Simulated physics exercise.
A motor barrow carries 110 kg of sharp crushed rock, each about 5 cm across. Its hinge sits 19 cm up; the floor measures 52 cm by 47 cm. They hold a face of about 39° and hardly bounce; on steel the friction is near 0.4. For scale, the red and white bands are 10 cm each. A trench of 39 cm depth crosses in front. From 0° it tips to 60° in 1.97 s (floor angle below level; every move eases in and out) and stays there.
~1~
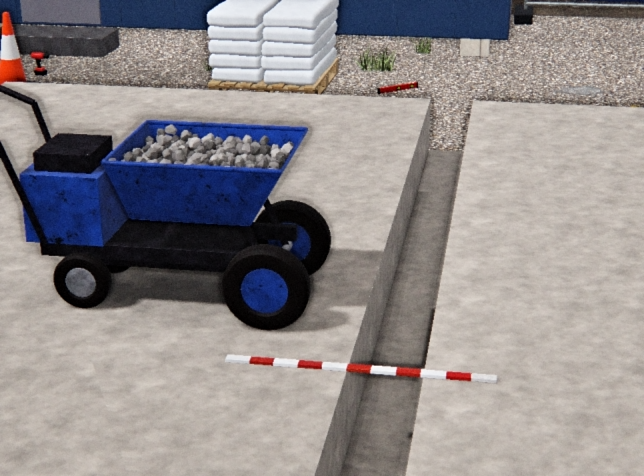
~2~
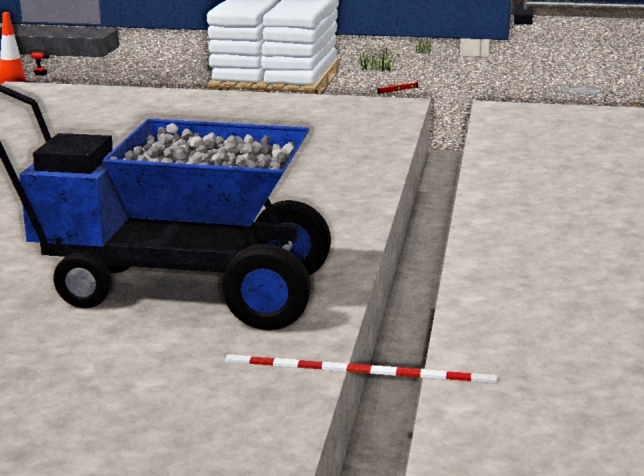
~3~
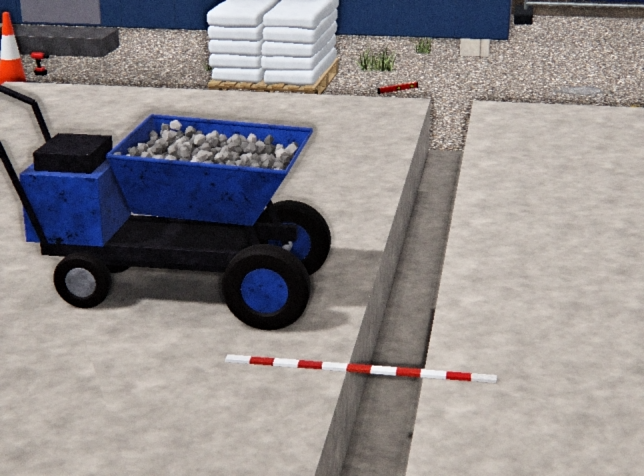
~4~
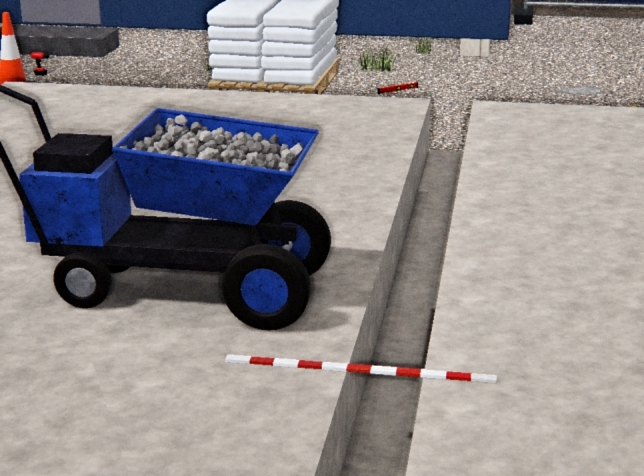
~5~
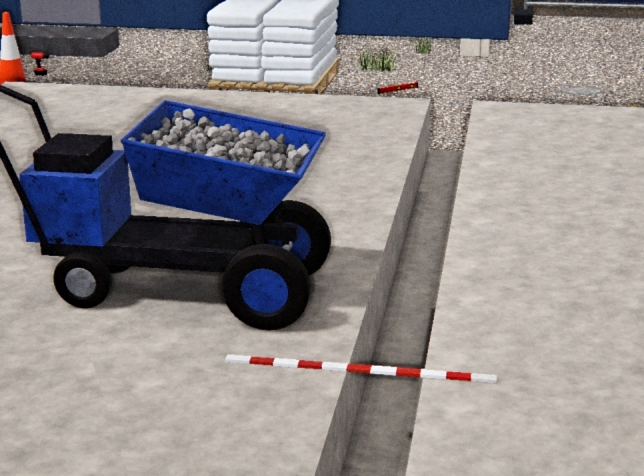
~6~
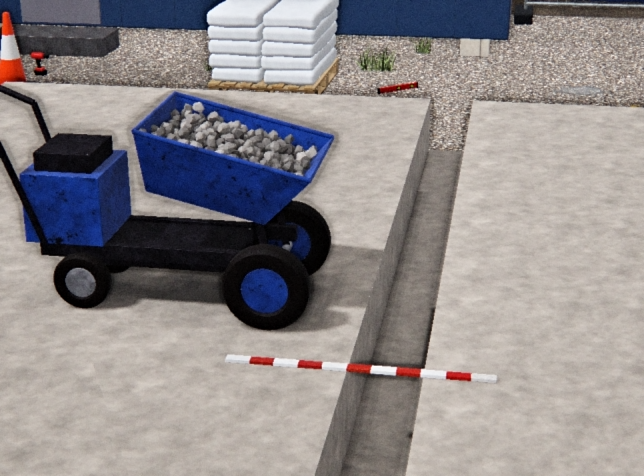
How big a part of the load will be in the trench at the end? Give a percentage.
About 14 per cent.
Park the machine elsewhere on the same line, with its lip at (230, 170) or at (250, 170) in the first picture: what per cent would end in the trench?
First some 15, then 20 per cent.
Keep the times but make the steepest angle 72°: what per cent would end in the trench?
Then about 45 per cent.
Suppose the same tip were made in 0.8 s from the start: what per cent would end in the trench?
Then about 15 per cent.
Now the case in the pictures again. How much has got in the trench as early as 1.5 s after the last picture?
Some 5 per cent.
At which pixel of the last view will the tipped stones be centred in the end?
Around (419, 385).
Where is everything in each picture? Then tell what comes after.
The first frame shows lip at (281, 172), floor tilted 0°, highest stones at (195, 142).
In the second frame, the skip is at 1°, its lip at (282, 172); the top of the load is at (196, 141).
The third frame shows lip at (286, 173), floor tilted 2°, highest stones at (189, 136).
The fourth frame shows lip at (293, 175), floor tilted 5°, highest stones at (189, 131).
The fifth frame shows lip at (301, 177), floor tilted 9°, highest stones at (186, 124).
The sixth frame shows lip at (310, 181), floor tilted 13°, highest stones at (190, 116).
Then, 0.9 s after the last picture the floor is at 51°, 100 % in the skip; the foremost stones are at (368, 216).
Then, 1.5 s after the last picture the floor is at 60°, 94 % in the skip, 5 % in the trench, 1 % past the trench; the foremost stones are at (463, 300).
Then, 1.8 s after the last picture the floor is at 60°, 86 % in the skip, 10 % in the trench, 4 % past the trench; the foremost stones are at (498, 310).
Then, 3.8 s after the last picture the floor is at 60°, 80 % in the skip, 14 % in the trench, 6 % past the trench; the foremost stones are at (512, 315).
